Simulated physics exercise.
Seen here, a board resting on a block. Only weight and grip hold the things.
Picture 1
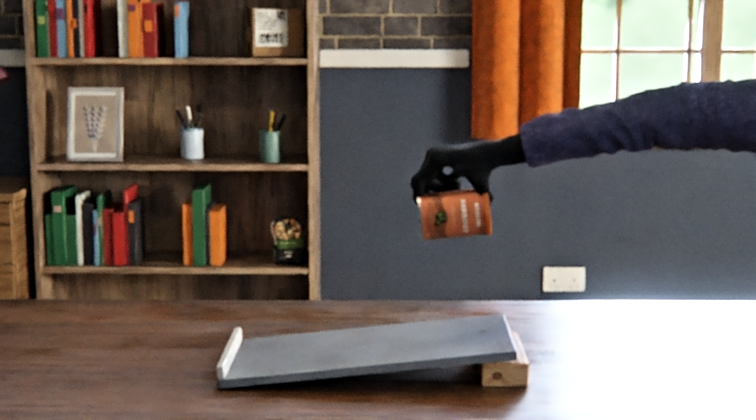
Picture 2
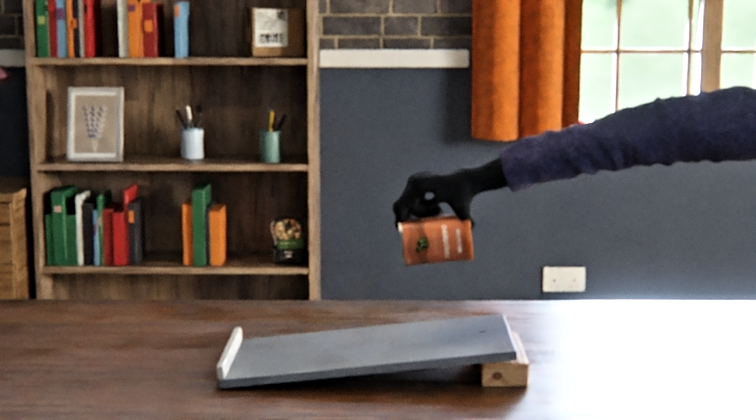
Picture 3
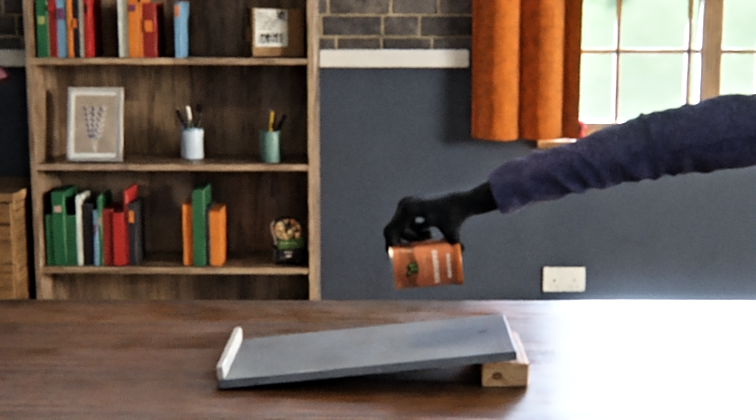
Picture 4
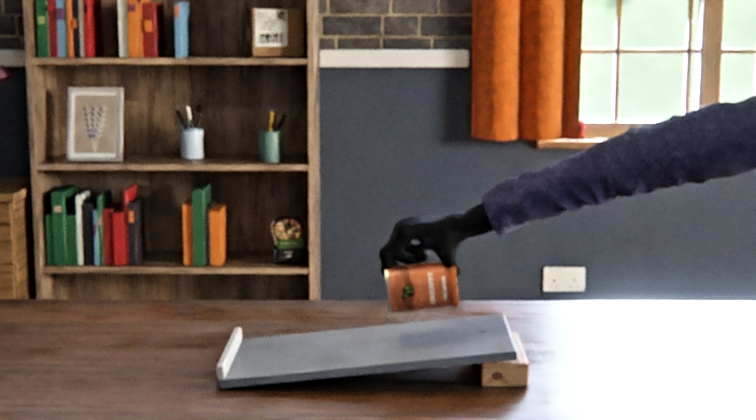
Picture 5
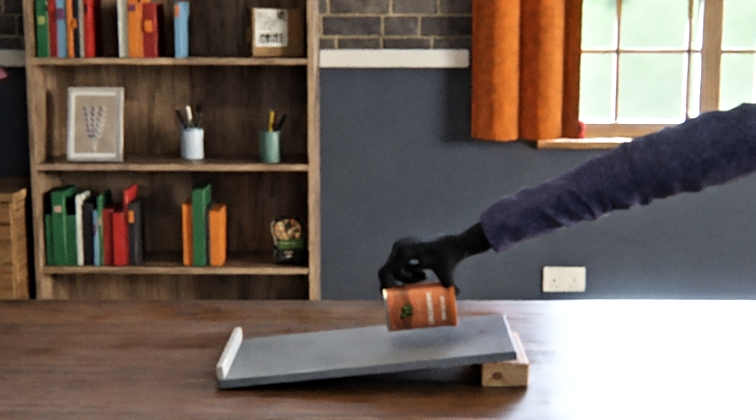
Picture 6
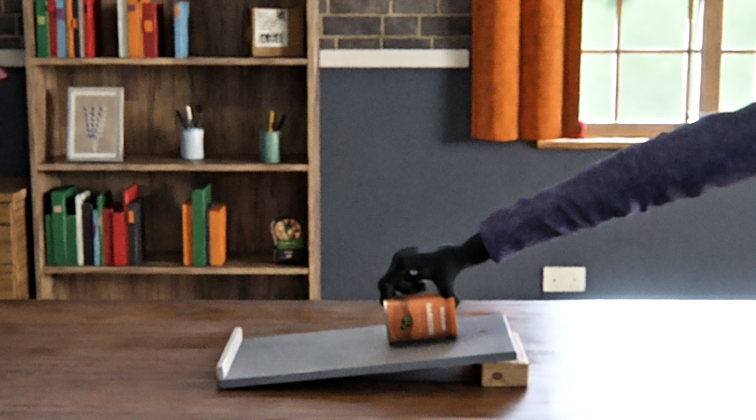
In a room with a bookshelf, a black-gloved hand lowering an orange tin onto a sloping grey board and keeping hold.
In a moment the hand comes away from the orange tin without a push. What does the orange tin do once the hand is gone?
Outcome: The orange tin stays where it is put.
Then, 0.30 s after the last picture, nothing has stirred.
Then, 0.70 s after the last picture, orange tin resting near (420, 316).
At rest, it is in place. Seen from the same camera at the end, orange tin near (420, 316). The orange tin keeps its place.
